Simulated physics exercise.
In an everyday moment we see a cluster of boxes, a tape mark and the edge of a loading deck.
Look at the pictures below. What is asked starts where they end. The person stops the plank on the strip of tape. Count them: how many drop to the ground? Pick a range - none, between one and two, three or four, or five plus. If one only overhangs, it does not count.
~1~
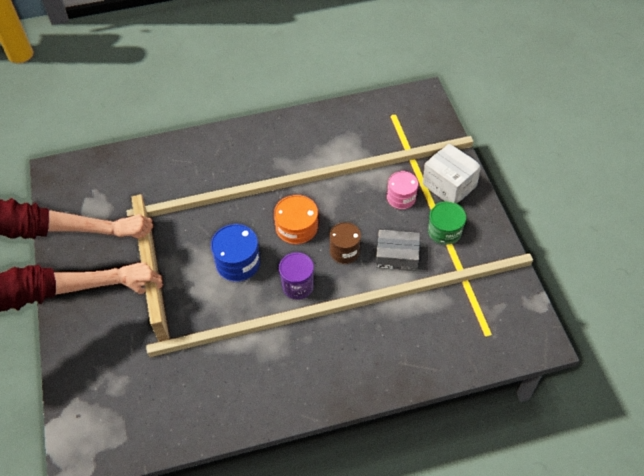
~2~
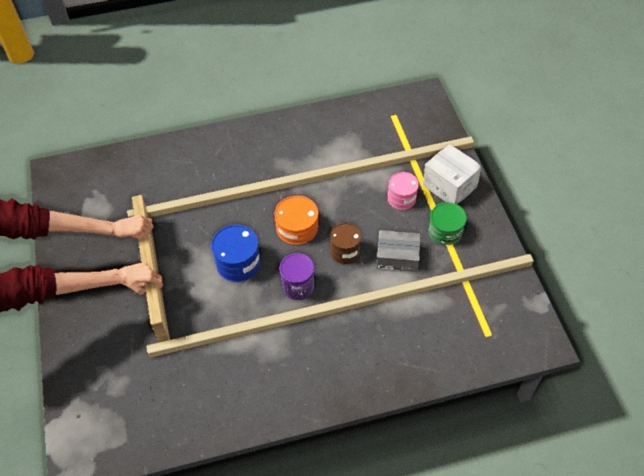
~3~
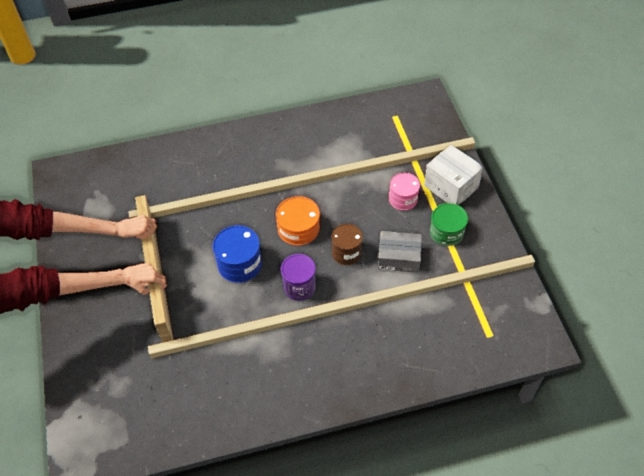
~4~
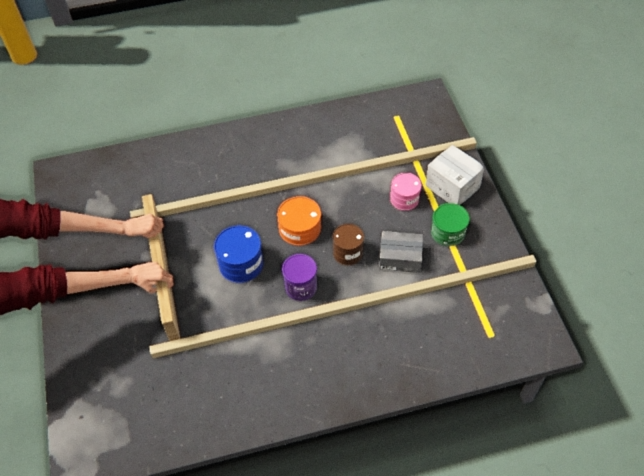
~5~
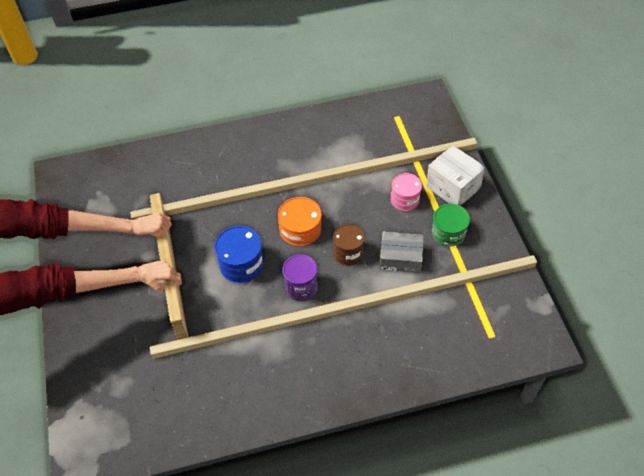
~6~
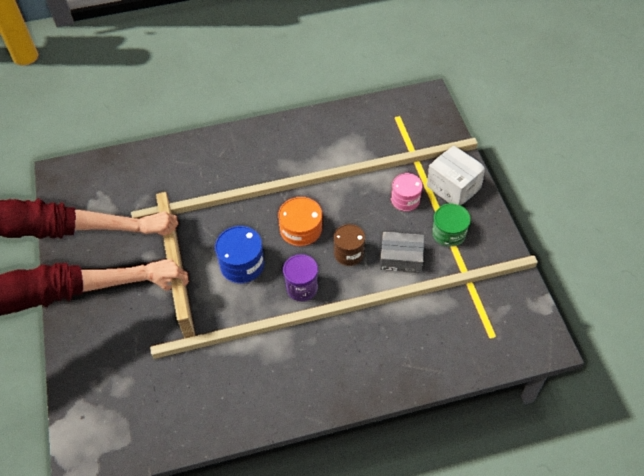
Range: Between one and two.
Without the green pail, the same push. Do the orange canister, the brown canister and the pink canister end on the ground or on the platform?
The orange canister is still there. The brown canister is still there. The pink canister is still there.
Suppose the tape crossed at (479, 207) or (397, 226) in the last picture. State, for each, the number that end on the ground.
Tallies in order: 5 and 0.
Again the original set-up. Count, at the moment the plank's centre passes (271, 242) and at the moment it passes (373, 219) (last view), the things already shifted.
The count is 2 at the first point and 7 at the second.
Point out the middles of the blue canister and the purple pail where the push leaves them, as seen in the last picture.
About (462, 201), and about (474, 241).
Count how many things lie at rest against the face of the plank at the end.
3 in contact.
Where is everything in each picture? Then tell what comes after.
In the first frame, white parcel (451, 175); green pail (446, 224); pink canister (402, 190); plank (150, 267); tape (436, 214).
In the second frame, green pail (447, 224); blue canister (237, 253).
In the third frame, pink canister (404, 192); purple pail (299, 278).
In the fourth frame, white parcel (455, 177); grey box (401, 252).
In the fifth frame, green pail (450, 226); plank (169, 265).
In the sixth frame, white parcel (456, 177); green pail (451, 226); pink canister (407, 192); plank (175, 264); tape (440, 216).
Soon after, none off yet; white parcel at rest near (456, 177); green pail at rest near (451, 226); pink canister at rest near (407, 192).
Then, none off yet; white parcel at rest near (456, 177); green pail moving near (453, 223); pink canister at rest near (407, 192).
By the end, the number that fall off is one or two; fallen, green pail and white parcel.
